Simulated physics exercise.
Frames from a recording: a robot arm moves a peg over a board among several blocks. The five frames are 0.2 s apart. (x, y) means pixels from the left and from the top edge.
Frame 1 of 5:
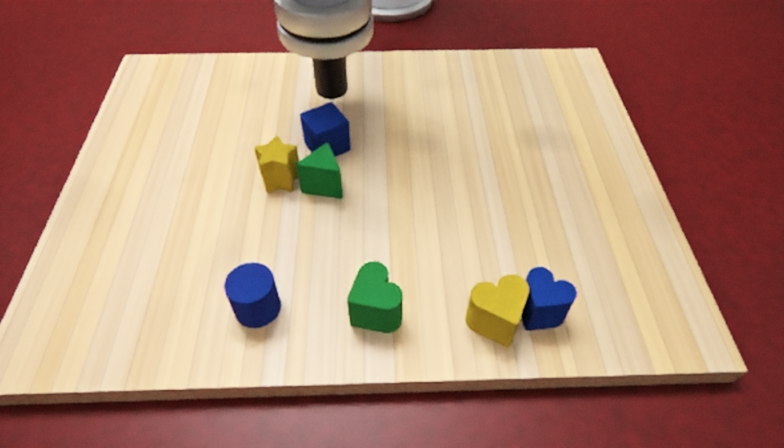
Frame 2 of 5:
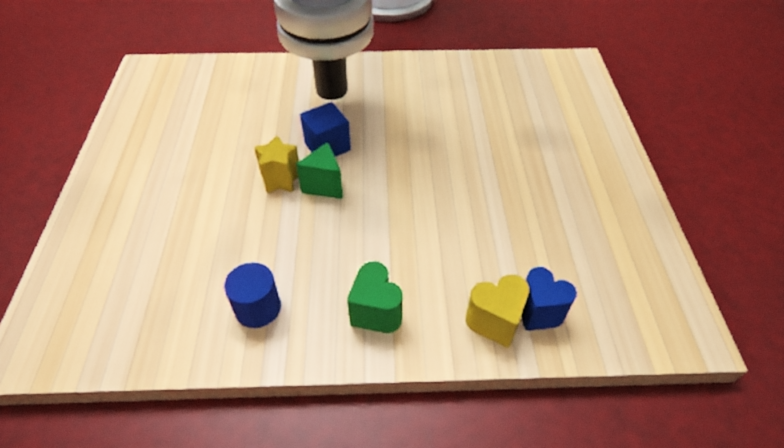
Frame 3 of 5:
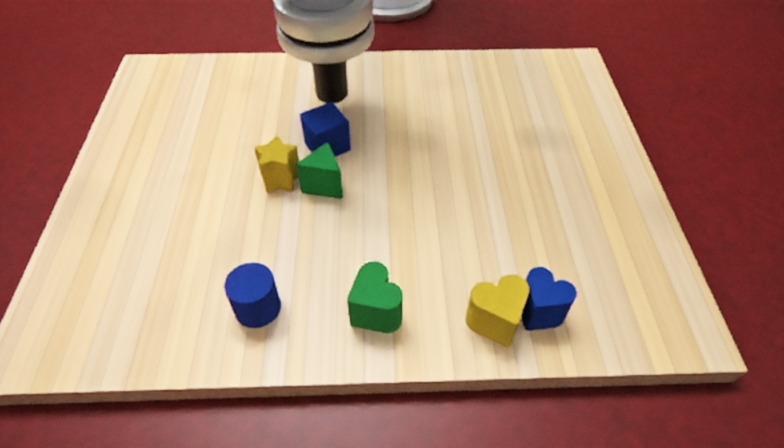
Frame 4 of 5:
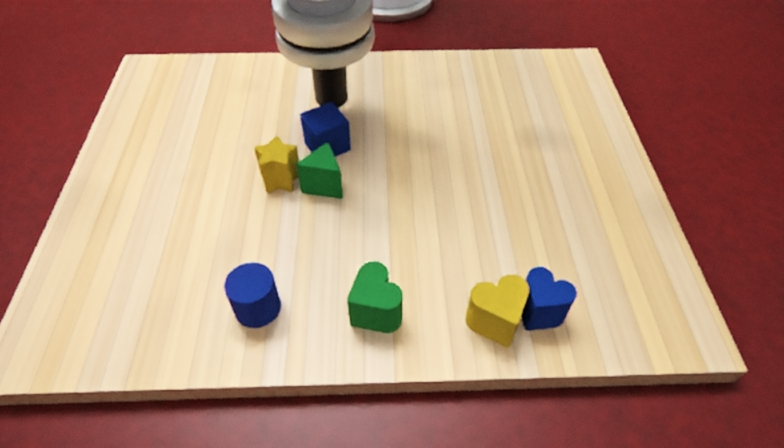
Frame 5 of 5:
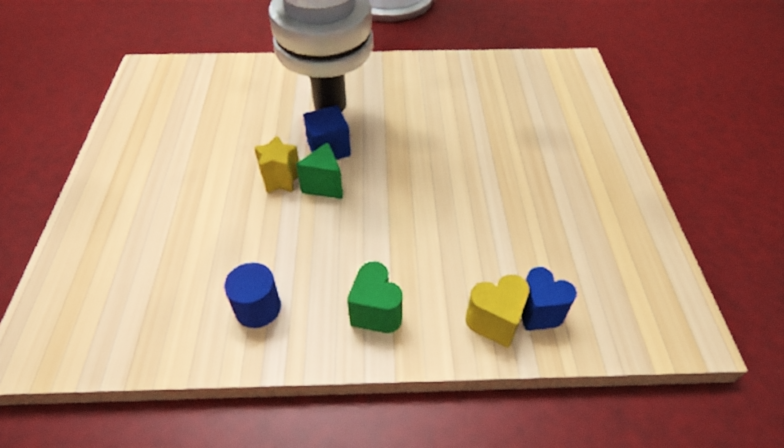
On a pale wooden board over a red surface, a robot arm's dark peg hovers behind a blue cube, a green triangular block and a yellow star. The peg edges slowly toward the cube, which shifts very slightly by the end, while the cylinder and hearts nearer the viewer stay still.
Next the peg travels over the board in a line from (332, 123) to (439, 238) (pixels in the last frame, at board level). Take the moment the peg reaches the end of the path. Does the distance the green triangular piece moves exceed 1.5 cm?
Yes, that is what happens.
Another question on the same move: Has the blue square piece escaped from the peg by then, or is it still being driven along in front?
Fallen away.
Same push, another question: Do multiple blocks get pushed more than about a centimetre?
It seems so.
One third of the way, peg (362, 142); green triangular piece (312, 174); blue square piece (332, 148), turned 75° clockwise.
Two thirds of the way, peg (398, 181); green triangular piece (312, 174), turned 15° anticlockwise; blue square piece (332, 148), turned 75° clockwise.
At the end, peg (441, 223); yellow star-shaped block still; green triangular piece (312, 174), turned 15° anticlockwise; blue square piece (332, 148), turned 75° clockwise.
